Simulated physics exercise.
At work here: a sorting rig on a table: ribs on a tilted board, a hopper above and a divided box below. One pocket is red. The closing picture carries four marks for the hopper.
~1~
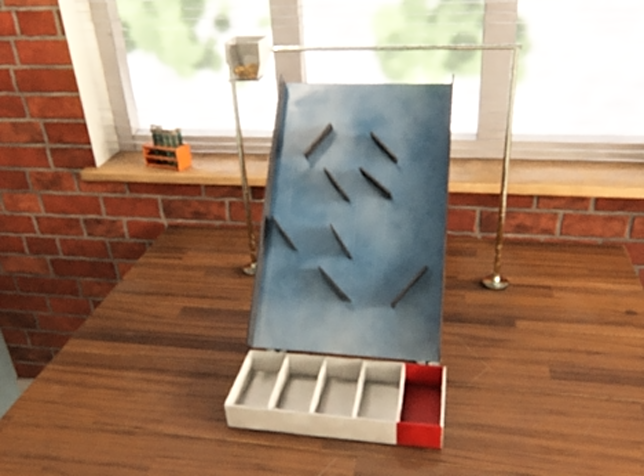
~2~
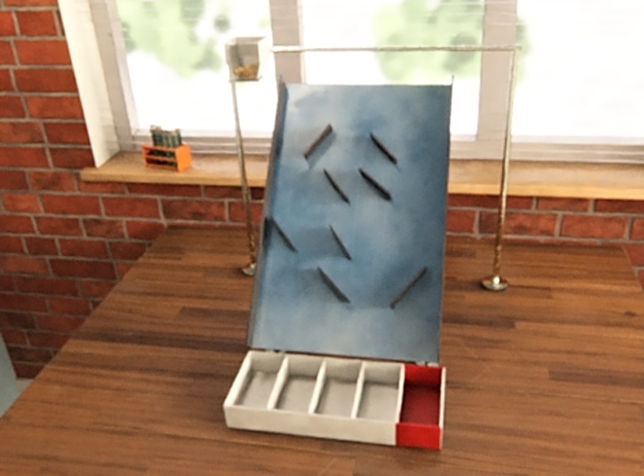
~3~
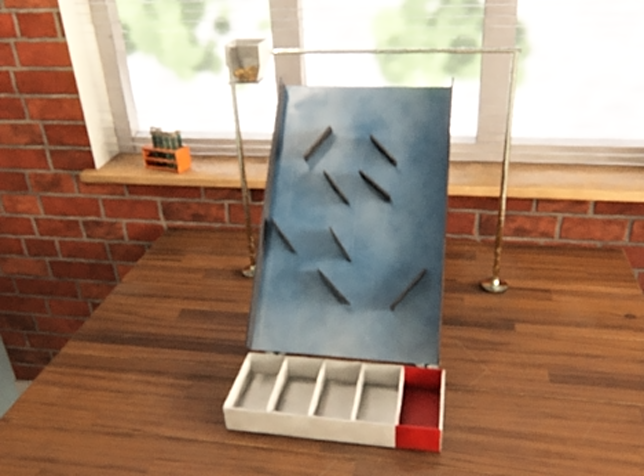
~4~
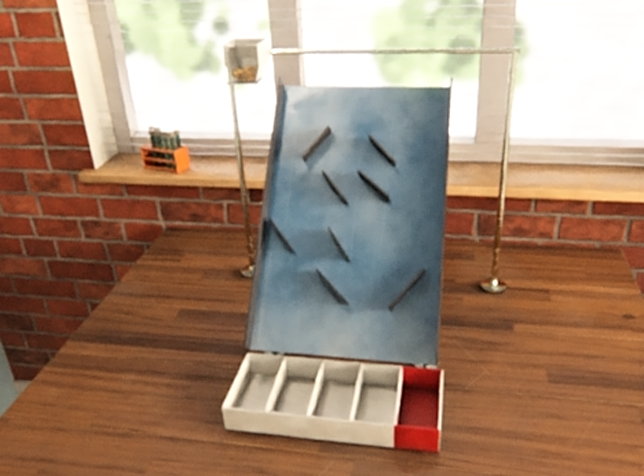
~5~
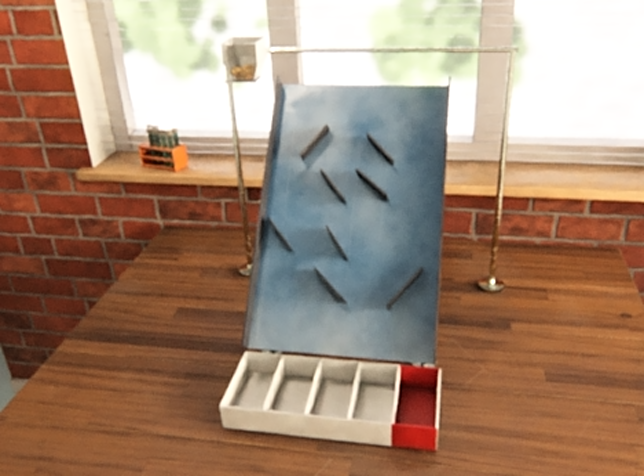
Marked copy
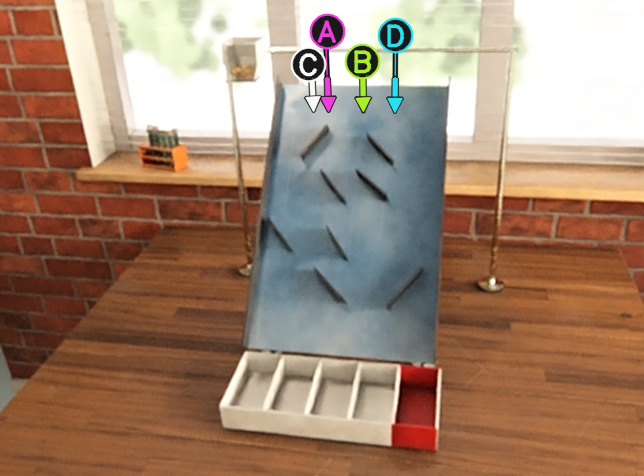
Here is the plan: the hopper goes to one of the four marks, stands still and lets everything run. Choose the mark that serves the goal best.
I would pick mark D.
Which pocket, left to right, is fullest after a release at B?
The fourth.
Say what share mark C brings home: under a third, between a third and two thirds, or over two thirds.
It is under a third.
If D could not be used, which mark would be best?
The answer is B.
On the marked copy, mark A meets the board at (328, 106); mark B meets the board at (363, 106); mark C meets the board at (313, 106); mark D meets the board at (394, 107).
With A, a stray few in the red pocket, nearly all in other pockets.
With B, about a quarter in the red pocket, most in other pockets.
With C, none in the red pocket, all in other pockets.
With D, about half in the red pocket, about half in other pockets.
